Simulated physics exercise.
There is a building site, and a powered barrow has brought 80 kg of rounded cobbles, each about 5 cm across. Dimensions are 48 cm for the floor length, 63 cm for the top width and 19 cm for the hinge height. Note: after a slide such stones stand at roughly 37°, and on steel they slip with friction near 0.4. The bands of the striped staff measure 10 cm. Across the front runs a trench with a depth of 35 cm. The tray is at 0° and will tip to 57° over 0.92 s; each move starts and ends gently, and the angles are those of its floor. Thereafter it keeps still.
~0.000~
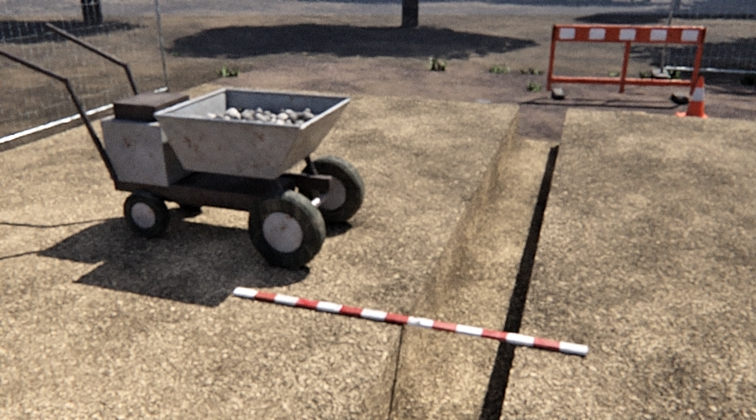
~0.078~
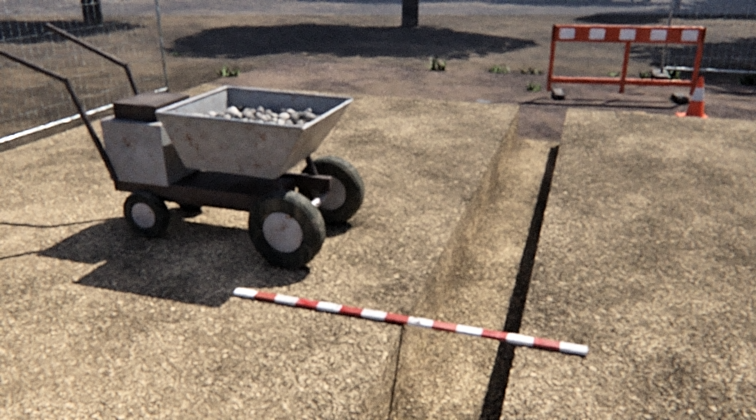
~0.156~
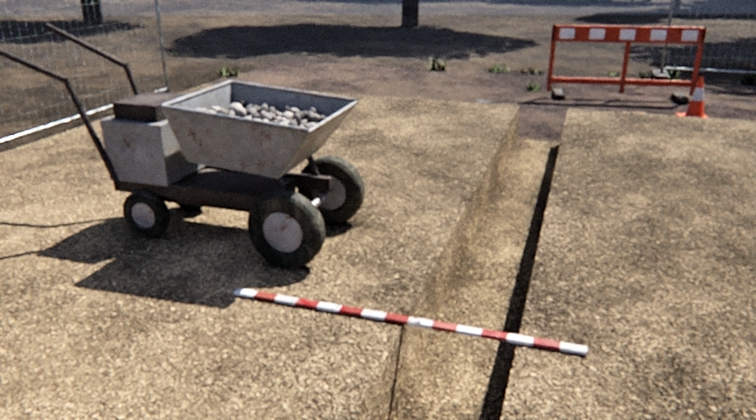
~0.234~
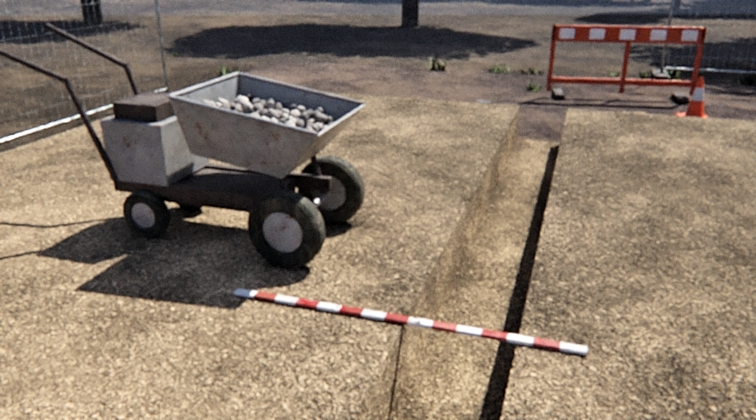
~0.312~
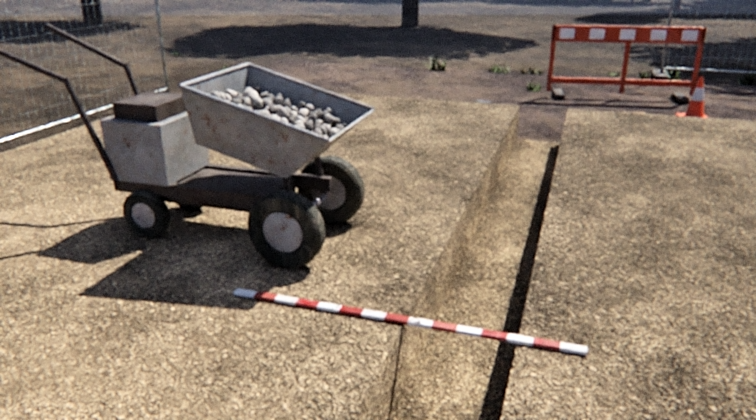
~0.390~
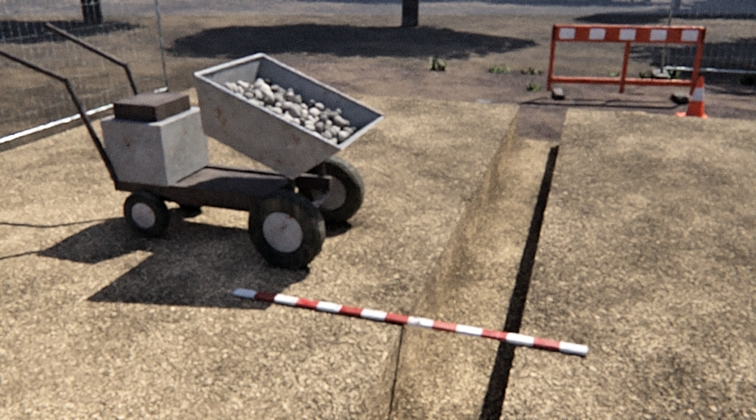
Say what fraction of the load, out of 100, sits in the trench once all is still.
About 31 out of 100.
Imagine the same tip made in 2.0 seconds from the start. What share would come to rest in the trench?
Then roughly 20 percent.
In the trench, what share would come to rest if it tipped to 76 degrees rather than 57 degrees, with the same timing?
Some 95 in a hundred, I'd say.
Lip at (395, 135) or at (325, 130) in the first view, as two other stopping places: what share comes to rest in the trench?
Roughly 30 percent for the first, and 40 percent for the second.
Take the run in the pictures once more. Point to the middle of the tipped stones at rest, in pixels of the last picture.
In the last view, about (473, 322).
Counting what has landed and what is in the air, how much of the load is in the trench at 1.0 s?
Approx. 0 % of the load.
After 0.7 s the floor is at 48°; 100 % in the tray; the foremost stones are at (360, 167).
After 1.0 s the floor is at 57°; 96 % in the tray, 4 % short of the trench; the foremost stones are at (430, 200).
After 1.4 s the floor is at 57°; 71 % in the tray, 11 % short of the trench, 18 % in the trench; the foremost stones are at (513, 321).
After 3.3 s the floor is at 57°; 58 % in the tray, 12 % short of the trench, 31 % in the trench; the foremost stones are at (520, 334).
